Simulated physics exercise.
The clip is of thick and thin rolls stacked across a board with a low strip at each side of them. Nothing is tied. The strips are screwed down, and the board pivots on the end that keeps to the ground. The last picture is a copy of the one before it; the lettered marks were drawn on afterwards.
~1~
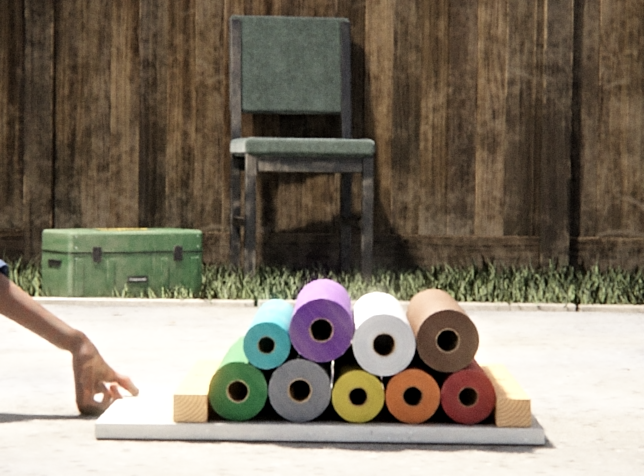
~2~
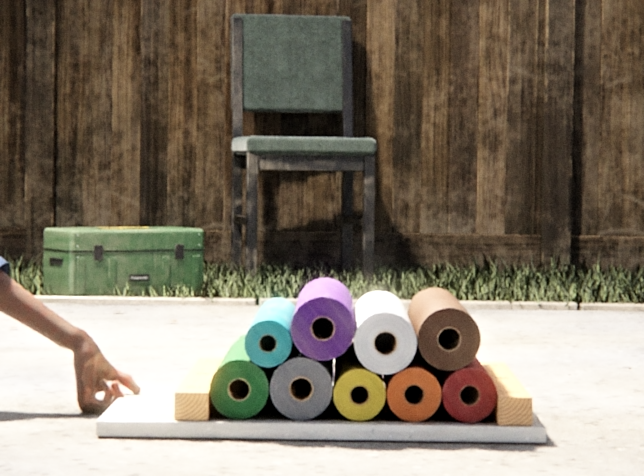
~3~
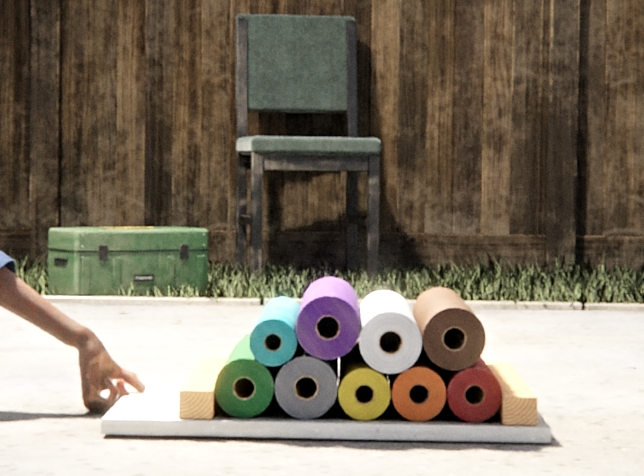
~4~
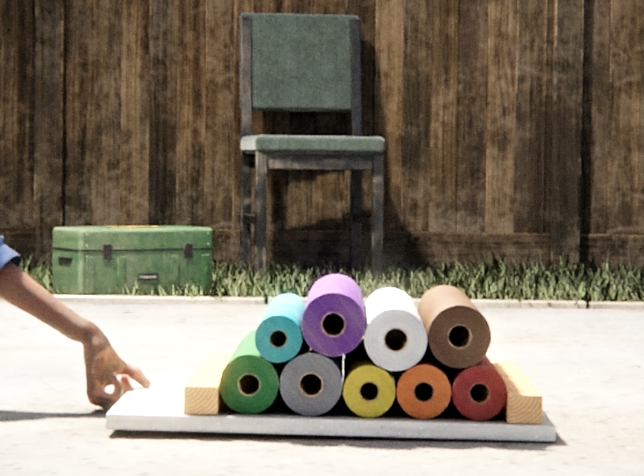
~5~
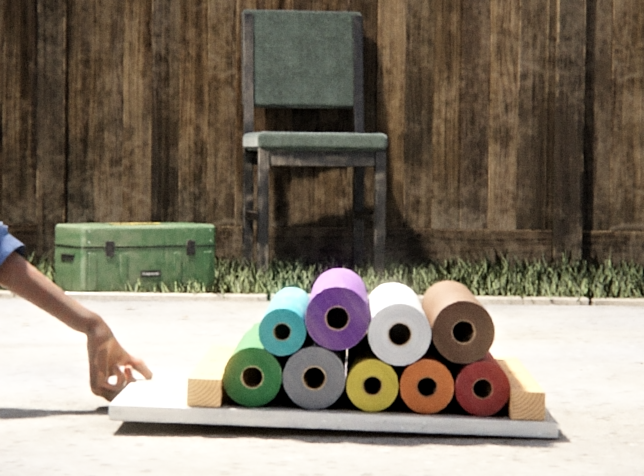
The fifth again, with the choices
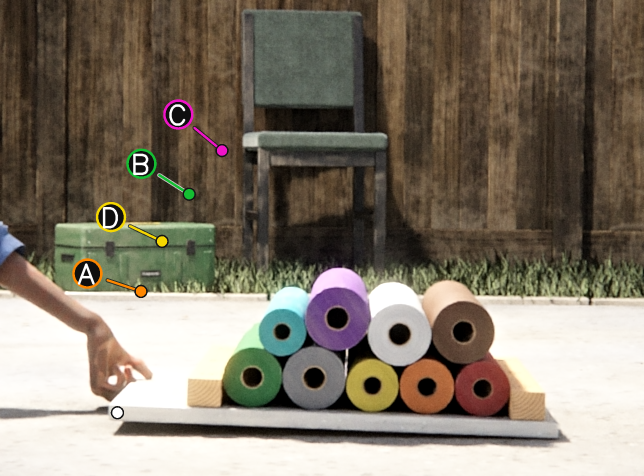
A hand reached in from the left to the end of a pale board stacked with colorful rolls between two strips, then raised that end slightly, leaving the board at a slight slant.
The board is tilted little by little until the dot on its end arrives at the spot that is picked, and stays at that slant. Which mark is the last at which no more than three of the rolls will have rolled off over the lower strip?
No higher than B.
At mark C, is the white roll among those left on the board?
The white roll: No.
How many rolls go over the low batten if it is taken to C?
At C the number is four.
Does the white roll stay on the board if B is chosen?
The white roll: No.
On the marked copy, A at (141, 291); B at (189, 194); C at (222, 151); D at (162, 241); the white dot at (118, 413).
Following B. Soon after the start, board at 18°.
Later, board at 32°.
In the end, board at 32°, three over the low batten (white, purple, brown).
As for the rest, A none over the low batten; C four over the low batten (white, purple, brown, turquoise); D three over the low batten (white, purple, brown).
